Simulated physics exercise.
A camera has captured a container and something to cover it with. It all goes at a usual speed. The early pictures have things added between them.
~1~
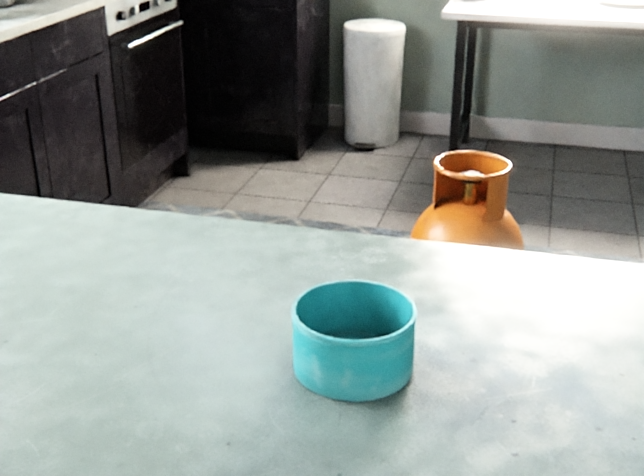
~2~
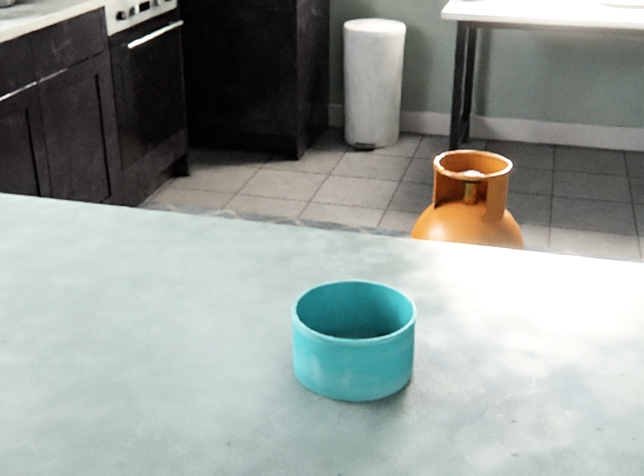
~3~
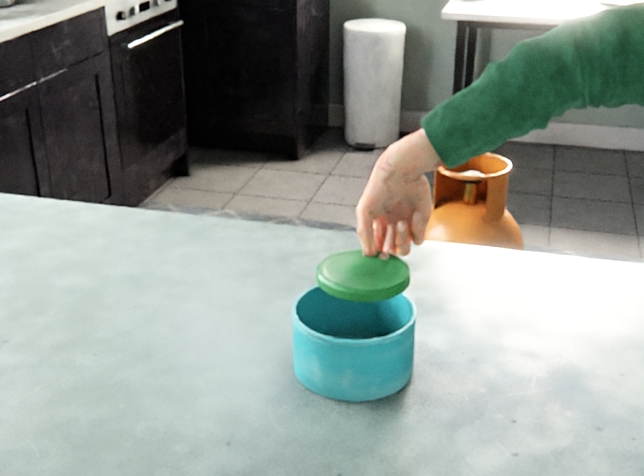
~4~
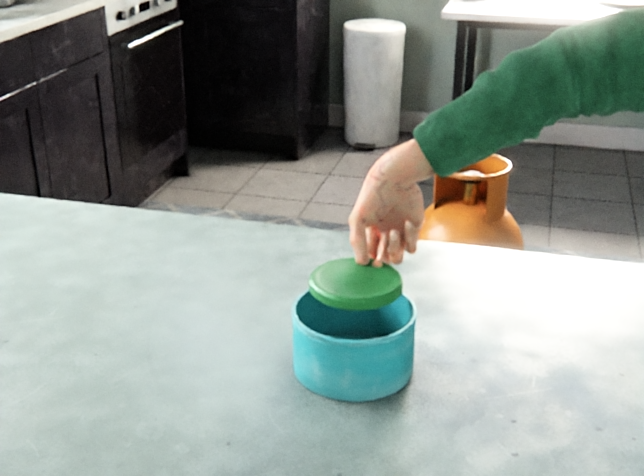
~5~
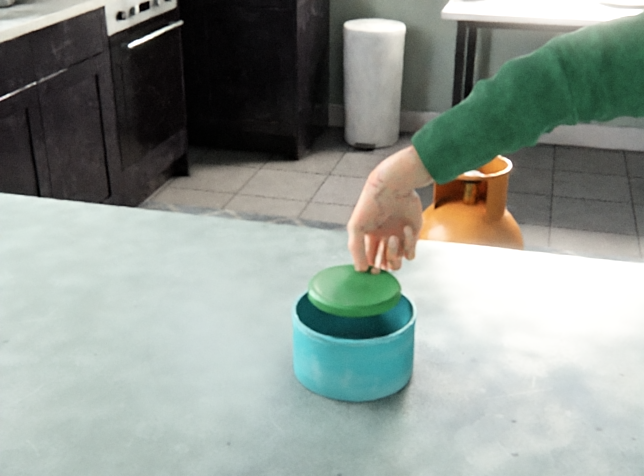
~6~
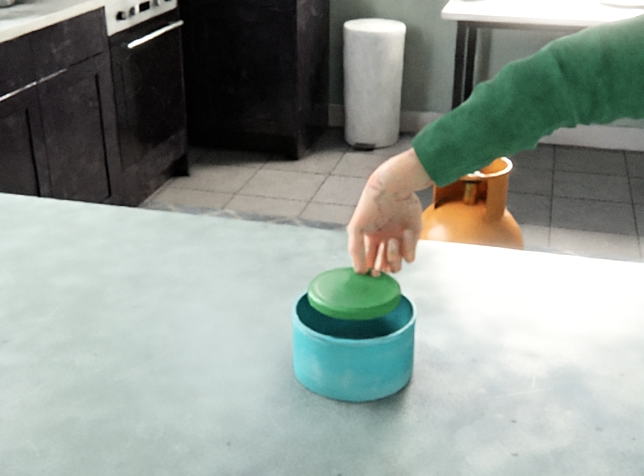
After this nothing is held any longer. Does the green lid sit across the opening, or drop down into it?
The green lid drops down into it.
Then, 0.16 s later than the last frame, green lid dropping near (354, 340).
When it is over, the green lid falls in, near (353, 358).
